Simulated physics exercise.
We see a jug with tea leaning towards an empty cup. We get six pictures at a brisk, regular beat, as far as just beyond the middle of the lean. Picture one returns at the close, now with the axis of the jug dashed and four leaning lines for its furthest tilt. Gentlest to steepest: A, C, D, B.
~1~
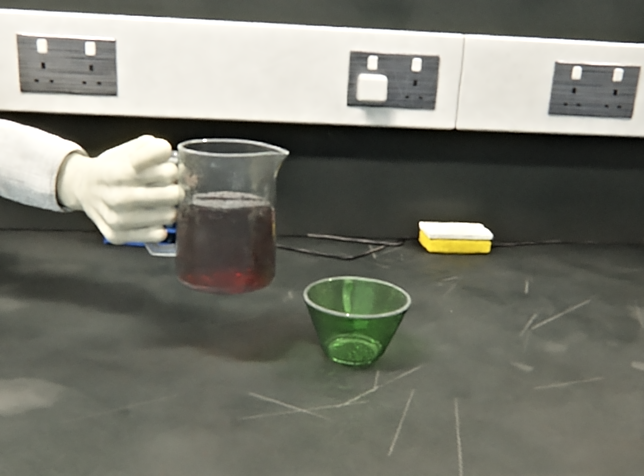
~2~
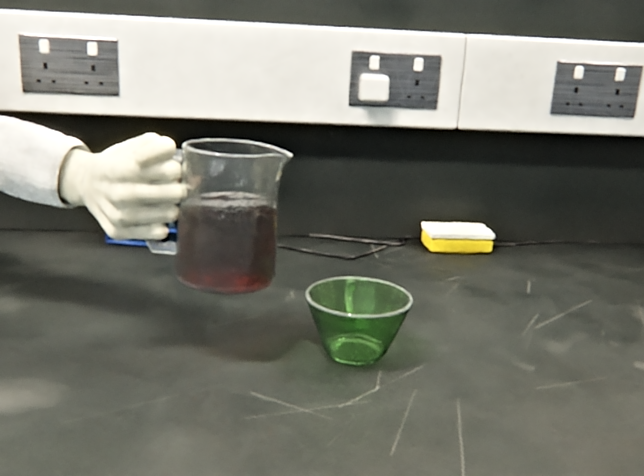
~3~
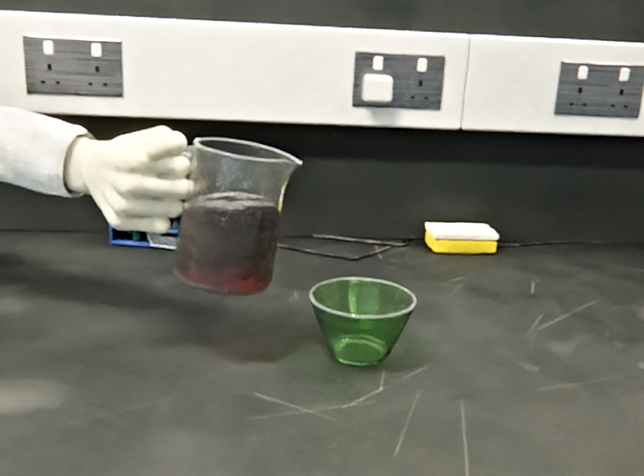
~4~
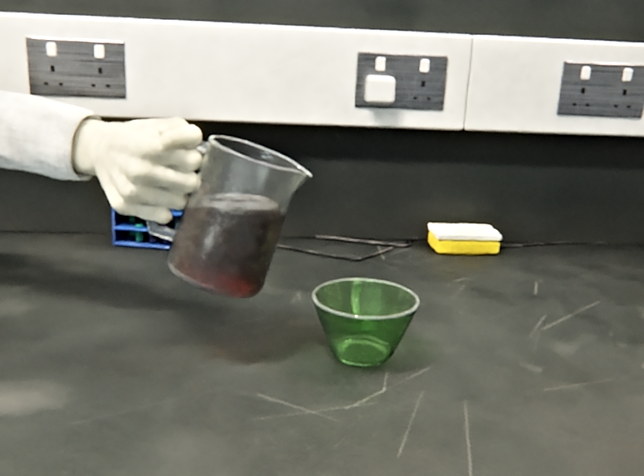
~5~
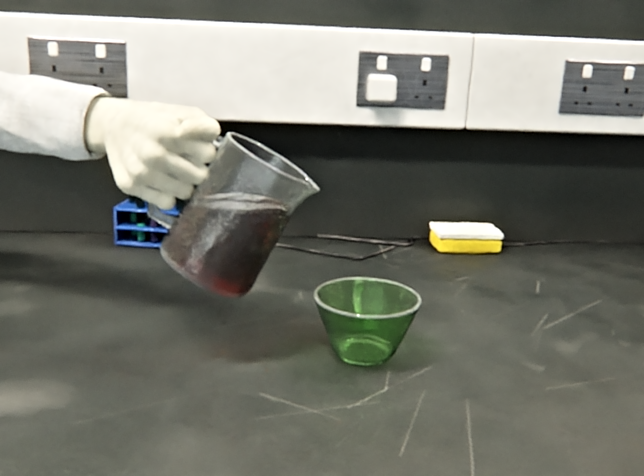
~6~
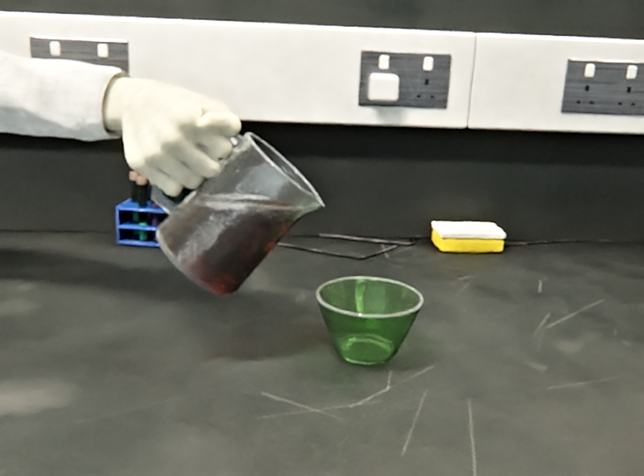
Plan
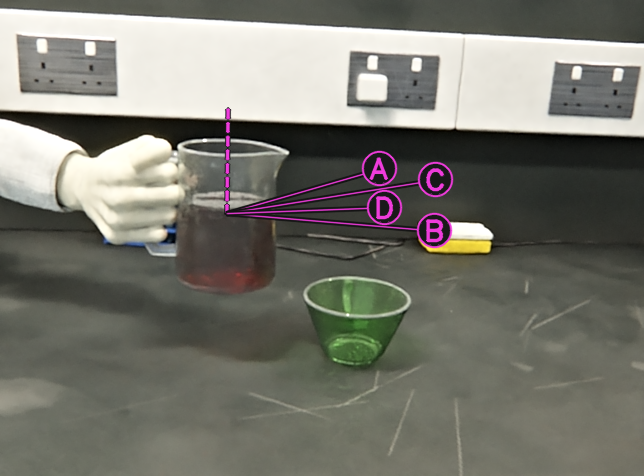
On a dark lab bench, a gloved hand tilts a jug of dark liquid rightward near a green cup.
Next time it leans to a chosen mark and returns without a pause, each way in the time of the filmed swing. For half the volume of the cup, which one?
A.
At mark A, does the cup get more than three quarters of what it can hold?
No, less.
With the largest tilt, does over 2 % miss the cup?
Yes.
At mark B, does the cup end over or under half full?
Over half.
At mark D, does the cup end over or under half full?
Over.
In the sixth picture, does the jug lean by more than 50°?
No, it does not.
On the marked copy, A at (363, 174); B at (417, 229); C at (419, 182); D at (367, 208).
Choosing A, the cup ends with about 51 % of what it can hold; 3 % of the tea is spilt.
Choosing B, the cup ends with about 83 % of what it can hold; 28 % of the tea is spilt.
Choosing C, the cup ends with about 62 % of what it can hold; 12 % of the tea is spilt.
Choosing D, the cup ends with about 77 % of what it can hold; 18 % of the tea is spilt.
